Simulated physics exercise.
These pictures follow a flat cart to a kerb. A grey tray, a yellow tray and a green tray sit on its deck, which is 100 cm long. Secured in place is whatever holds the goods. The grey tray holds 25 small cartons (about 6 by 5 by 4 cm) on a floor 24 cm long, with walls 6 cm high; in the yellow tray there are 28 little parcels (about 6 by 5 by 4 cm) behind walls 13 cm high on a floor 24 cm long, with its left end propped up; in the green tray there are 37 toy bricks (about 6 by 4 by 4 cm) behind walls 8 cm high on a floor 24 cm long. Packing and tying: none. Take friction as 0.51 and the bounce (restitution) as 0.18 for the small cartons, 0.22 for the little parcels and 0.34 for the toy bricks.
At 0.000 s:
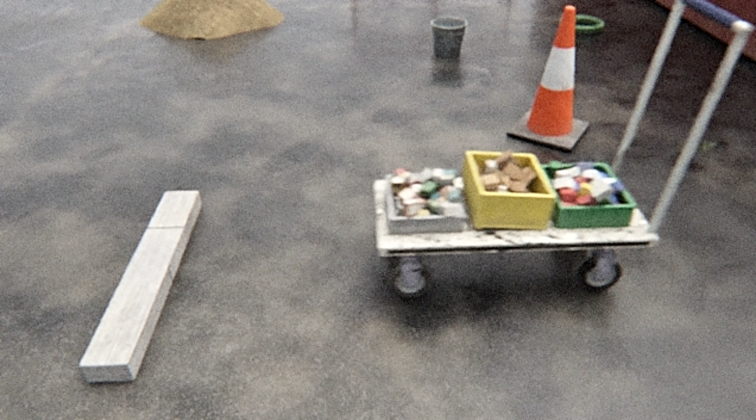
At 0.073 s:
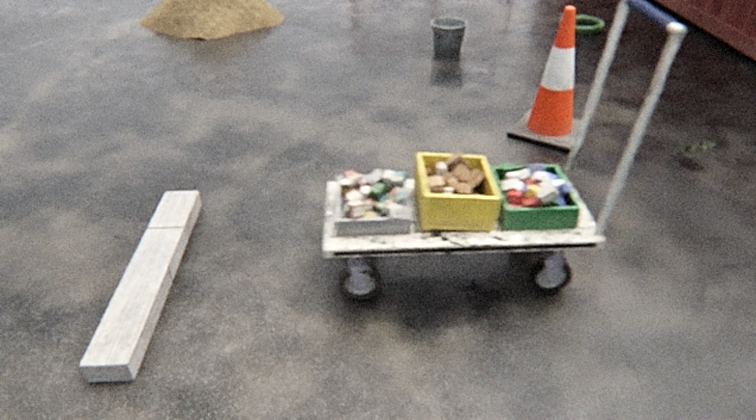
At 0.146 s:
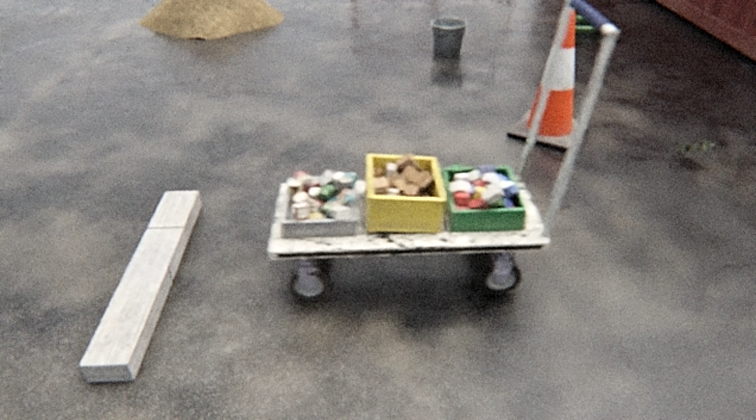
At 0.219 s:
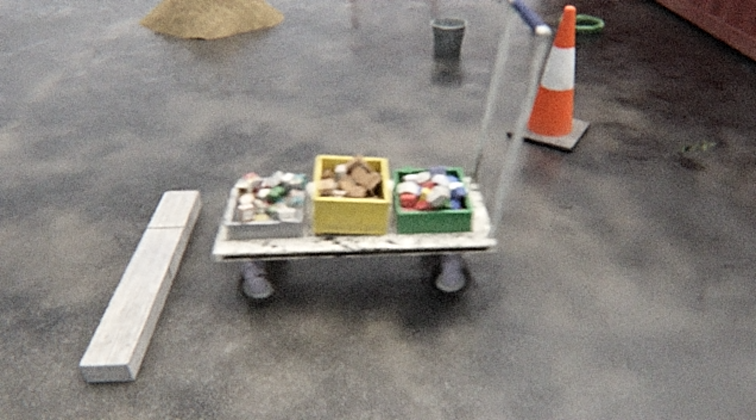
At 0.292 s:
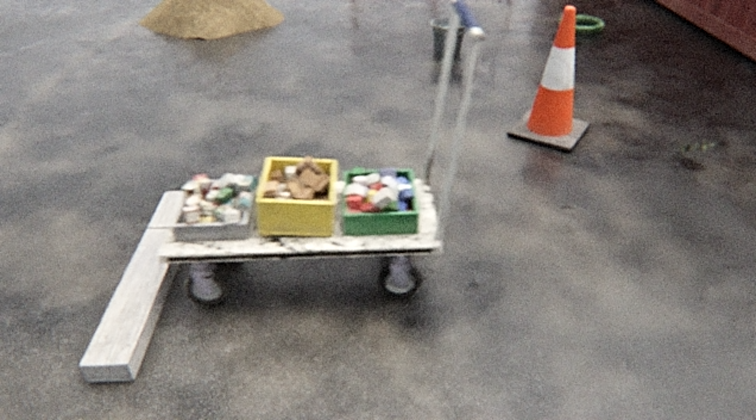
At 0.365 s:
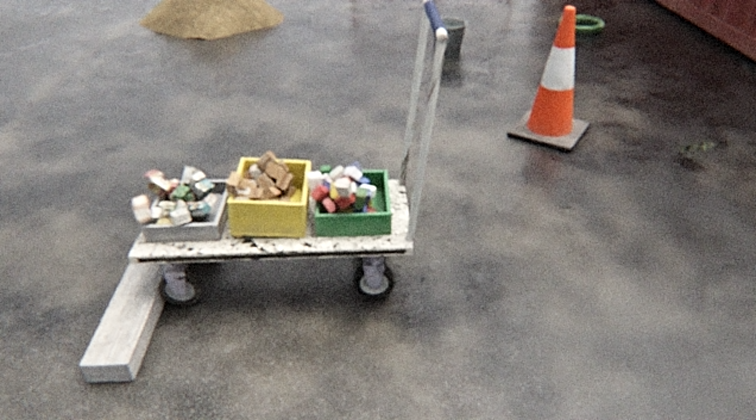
A flat cart with a pale deck and an upright handle at its right end stands on dark, damp-looking ground, seen from slightly above by a still camera. It carries a grey tray at left, a yellow one in the middle and a green one at right, all filled with small blocks, near a pale kerb, orange-and-white cone, bucket and sand heap. The cart rolls steadily left to the kerb, where the grey tray's pieces shift leftward.
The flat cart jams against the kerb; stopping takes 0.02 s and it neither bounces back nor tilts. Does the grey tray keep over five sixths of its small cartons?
No, it loses over a sixth.
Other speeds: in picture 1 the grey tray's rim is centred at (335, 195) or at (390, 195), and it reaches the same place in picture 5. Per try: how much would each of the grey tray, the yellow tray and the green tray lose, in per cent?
Grey tray: 30 / 30 percent; yellow tray: 0 / 0 percent; green tray: 10 / 20 percent.
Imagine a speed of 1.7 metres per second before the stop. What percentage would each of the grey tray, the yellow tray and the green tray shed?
Grey tray 20 %, yellow tray 0 %, green tray 10 %.
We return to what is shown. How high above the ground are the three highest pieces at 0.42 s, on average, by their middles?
About 54 cm up, on average.
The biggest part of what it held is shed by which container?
The grey tray is the one.
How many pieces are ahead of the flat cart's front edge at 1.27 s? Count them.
I'd estimate close to 8 pieces.
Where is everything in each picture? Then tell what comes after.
In the first frame (we follow the rim corner now nearest the camera), grey tray at (394, 218); green tray at (565, 208); 88 cm still to roll; nothing out yet.
The second frame shows grey tray at (339, 220); green tray at (511, 209); 69 cm still to roll.
The third frame shows grey tray at (284, 222); green tray at (456, 211); 49 cm still to roll.
The fourth frame shows grey tray at (229, 223); green tray at (402, 213); 30 cm still to roll.
The fifth frame shows grey tray at (174, 225); green tray at (347, 214); 10 cm still to roll.
The sixth frame shows grey tray at (146, 226); green tray at (319, 215); stopped; 3 out, the lowest carton at (141, 205).
After 0.42 s, 6 of 25 out of the grey tray, 1 of 28 out of the yellow tray and 3 of 37 out of the green tray.
After 0.54 s, 7 of 25 out of the grey tray, 1 of 28 out of the yellow tray and 6 of 37 out of the green tray.
After 0.77 s, 9 of 25 out of the grey tray, 1 of 28 out of the yellow tray and 8 of 37 out of the green tray.
When it is over (at 1.27 s), 9 of 25 out of the grey tray, 1 of 28 out of the yellow tray and 8 of 37 out of the green tray. Asked share, 9 of 25, 36 per cent.
